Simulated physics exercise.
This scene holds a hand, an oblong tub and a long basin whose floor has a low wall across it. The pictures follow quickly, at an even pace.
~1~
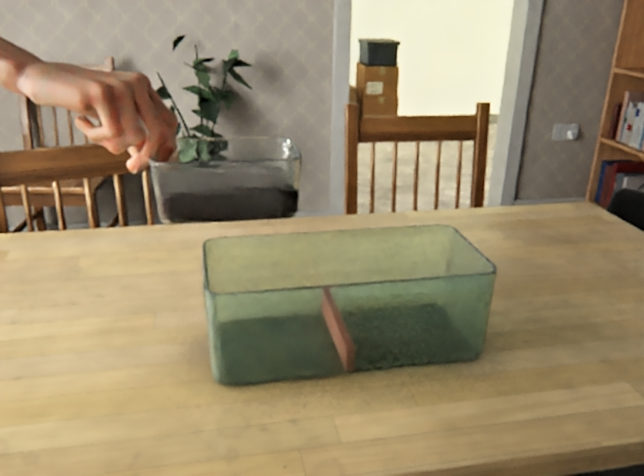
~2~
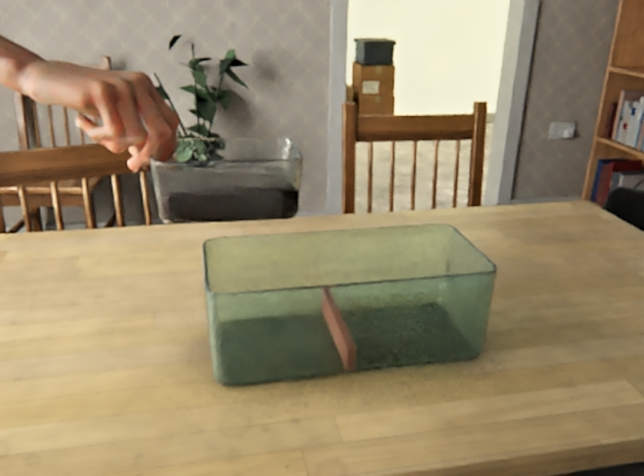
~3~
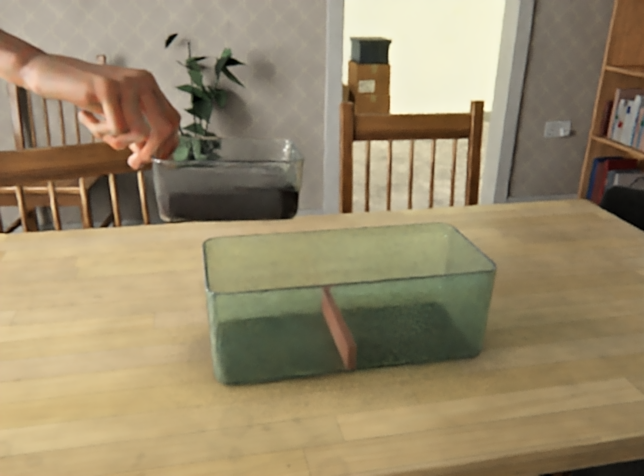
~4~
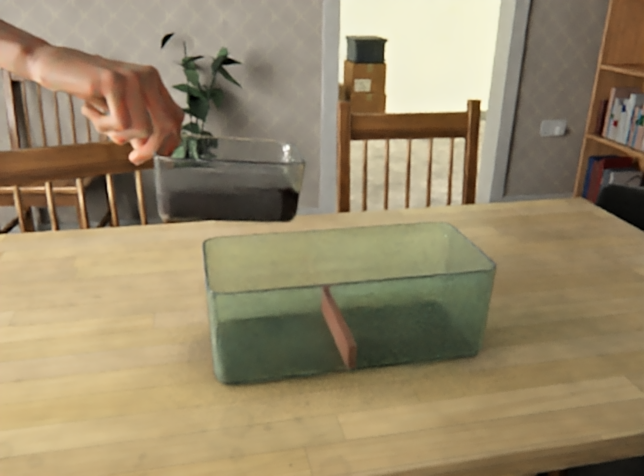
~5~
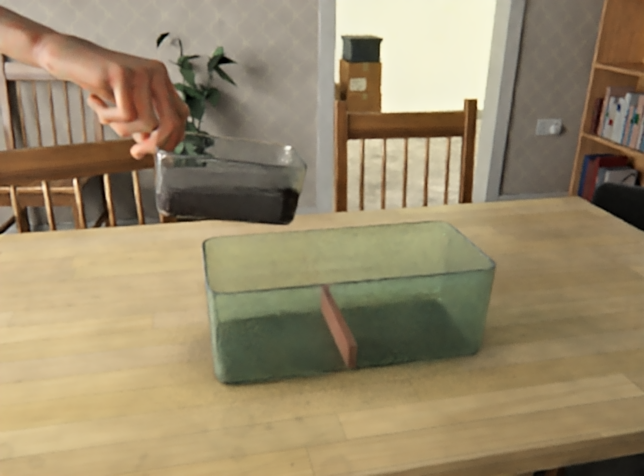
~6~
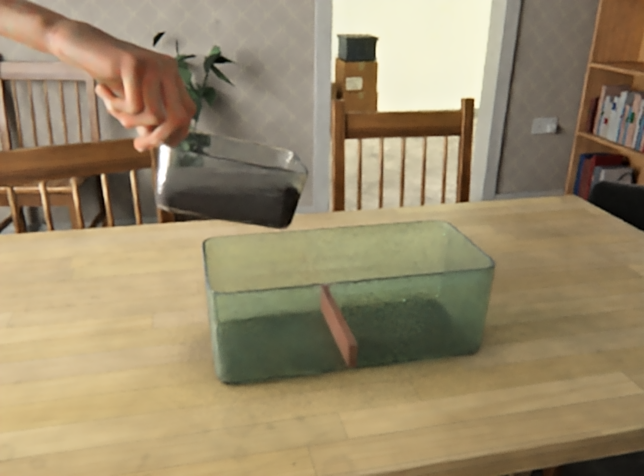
A hand held an oblong tub of dark contents behind a long greenish basin with a low reddish wall across its floor, then gradually tilted the tub a little, lowering its right end.
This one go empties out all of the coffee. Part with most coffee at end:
The biggest share is going to settle to the left of the divide.
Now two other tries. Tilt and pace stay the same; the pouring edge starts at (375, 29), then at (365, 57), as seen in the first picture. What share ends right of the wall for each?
First try: 90 percent; second try: 90 percent.
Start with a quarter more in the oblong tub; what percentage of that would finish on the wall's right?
It works out near 50 percent.
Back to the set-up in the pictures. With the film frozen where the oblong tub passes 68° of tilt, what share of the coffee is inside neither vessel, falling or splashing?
Roughly 25 in a hundred.
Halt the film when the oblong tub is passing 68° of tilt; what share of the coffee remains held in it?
Around 50 percent remains.
A moment on, the tilt is 68° and 49 per cent is still to pour, 13 is left of the wall and 14 right of it.
Next, the tilt is 103° and 8 per cent is still to pour, 53 is left of the wall and 35 right of it.
Then the tilt is 113° and 0 per cent is still to pour, 63 is left of the wall and 36 right of it.
Later the tilt is 113° and 0 per cent is still to pour, 63 is left of the wall and 36 right of it.
In the end 63 per cent lies left of the wall, 36 right of it and 0 outside.
